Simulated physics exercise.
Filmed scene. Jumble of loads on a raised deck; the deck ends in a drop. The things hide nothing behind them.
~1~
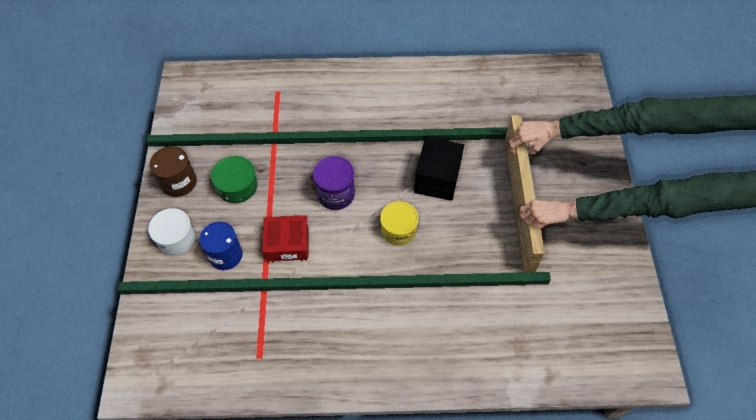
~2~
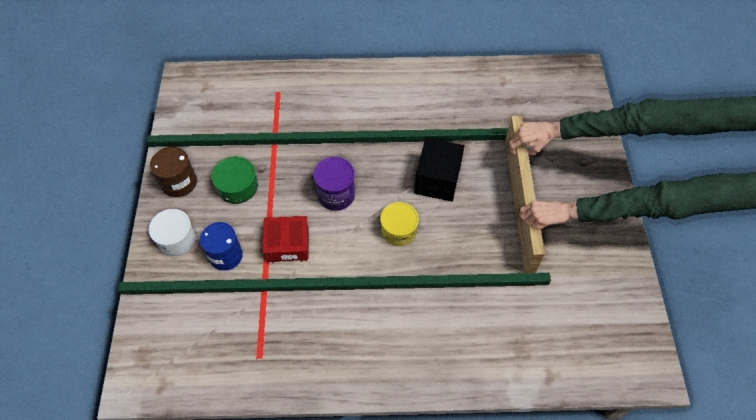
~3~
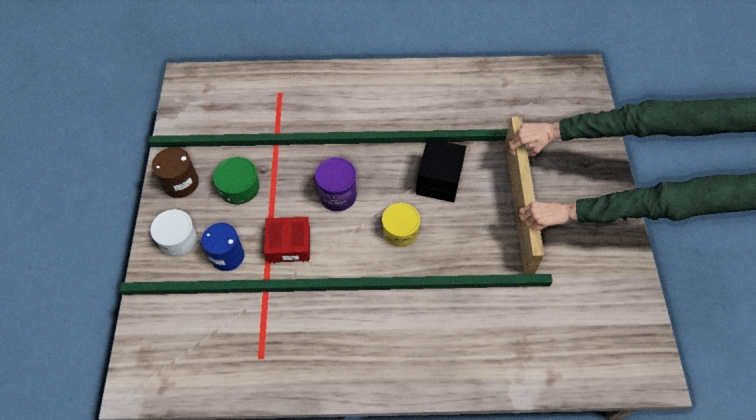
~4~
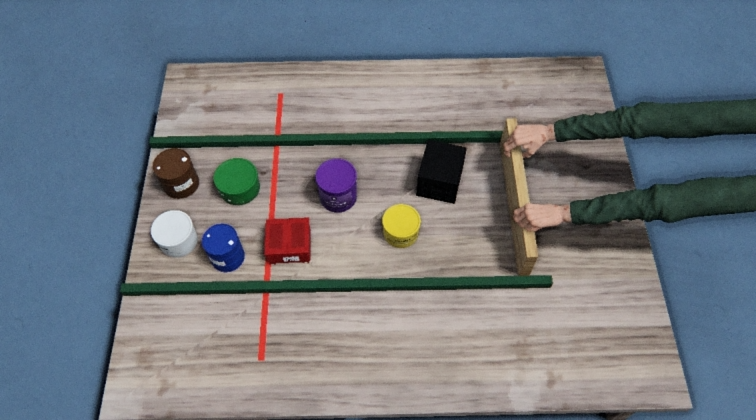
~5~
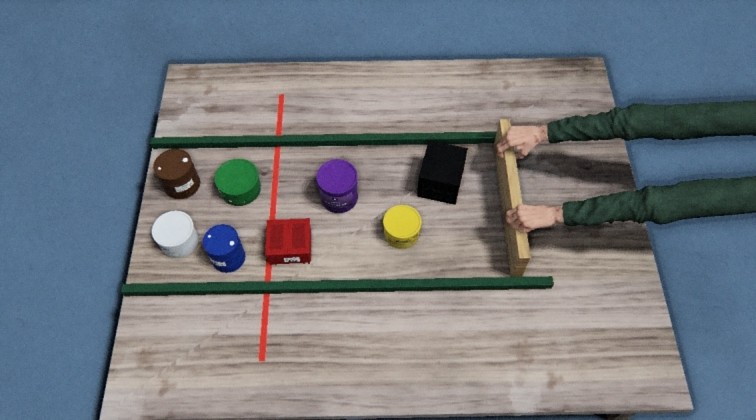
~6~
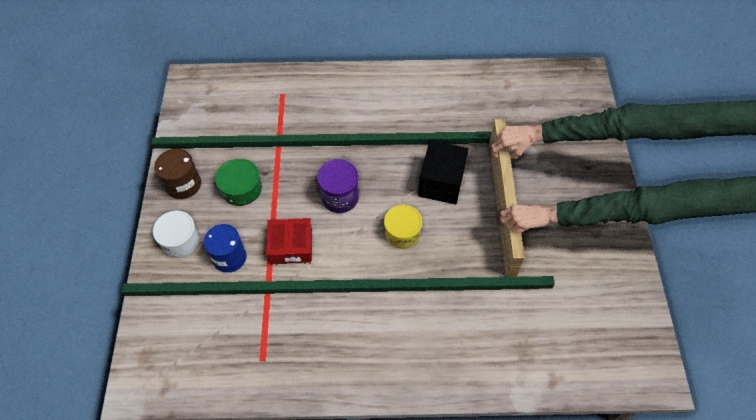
At first, two hands grip a wooden plank at the right of a tabletop, with colourful containers and a black box spread between two green rails and across a red line. The hands then slide the plank slightly left toward the black box, while the objects stay essentially still.
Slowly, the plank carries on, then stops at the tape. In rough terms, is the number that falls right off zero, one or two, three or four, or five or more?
The tally of those that come down is nil.
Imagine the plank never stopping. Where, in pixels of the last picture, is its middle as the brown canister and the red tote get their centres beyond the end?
About (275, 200), and about (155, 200) for the other.
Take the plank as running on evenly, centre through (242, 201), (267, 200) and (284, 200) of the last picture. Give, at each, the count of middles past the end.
In order of the places given, that's 1, 1 and 0.
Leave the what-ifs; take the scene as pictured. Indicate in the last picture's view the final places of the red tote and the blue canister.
Final spots - red tote (218, 248), blue canister (179, 263).
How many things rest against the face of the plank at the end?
Looks like 2 of them, all told.
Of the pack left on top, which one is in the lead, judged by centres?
The one is the brown canister.
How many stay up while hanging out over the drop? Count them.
Count: 1.
Soon after, none off yet; brown canister at rest near (179, 174); white pail at rest near (177, 235); blue canister at rest near (226, 249).
After that, none off yet; brown canister at rest near (179, 174); white pail at rest near (177, 235); blue canister displaced a little near (218, 251).
In the end, the number that fall off is zero.
